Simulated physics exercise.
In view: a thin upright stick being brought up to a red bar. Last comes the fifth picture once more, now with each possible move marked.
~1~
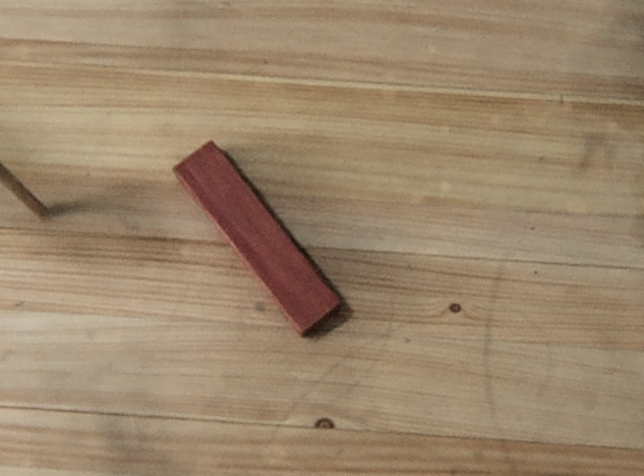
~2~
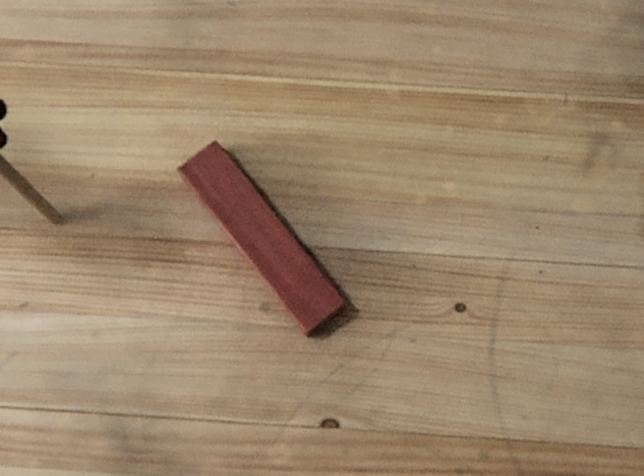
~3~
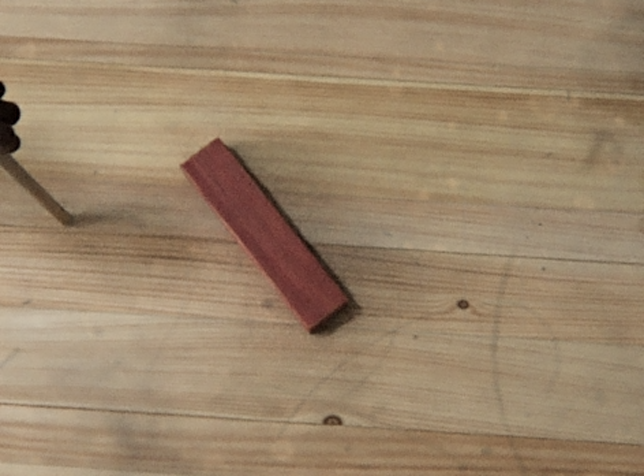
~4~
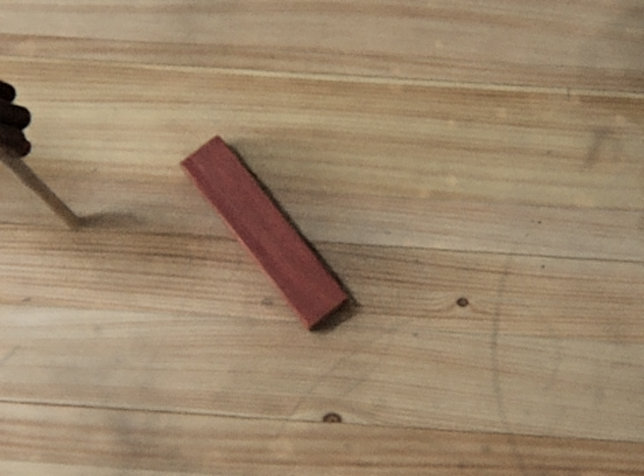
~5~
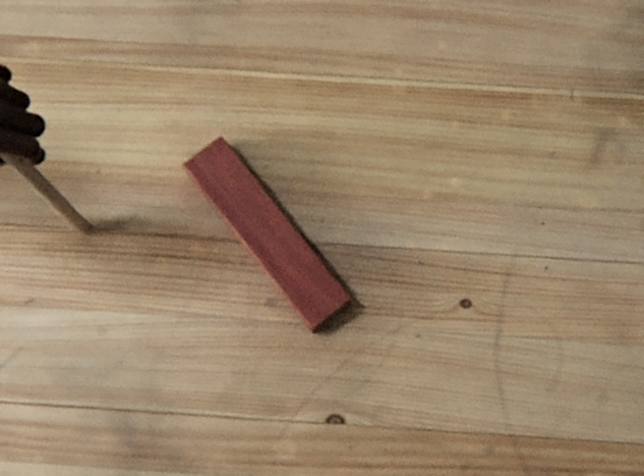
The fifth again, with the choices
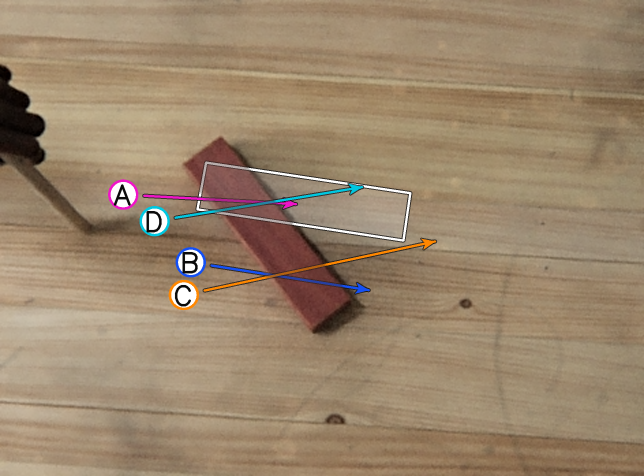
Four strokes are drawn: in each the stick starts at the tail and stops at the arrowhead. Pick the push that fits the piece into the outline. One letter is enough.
With C it matches the outline.
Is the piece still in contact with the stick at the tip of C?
No.
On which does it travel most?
D.
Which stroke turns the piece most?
D.
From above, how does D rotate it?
Clockwise.
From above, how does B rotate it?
Anticlockwise.
On the copy, A from (144, 196) to (296, 204); B from (212, 266) to (369, 290); C from (204, 291) to (435, 241); D from (175, 218) to (362, 187).
On C. First, foot of the stick (287, 274), piece (280, 221).
Then, foot of the stick (371, 255), piece (301, 198).
Finally, foot of the stick (435, 242), piece (304, 193); it fills the outline.
By contrast, A leaves the piece out of the outline, at (327, 217); B leaves the piece out of the outline, at (292, 211); D leaves the piece out of the outline, at (377, 220).
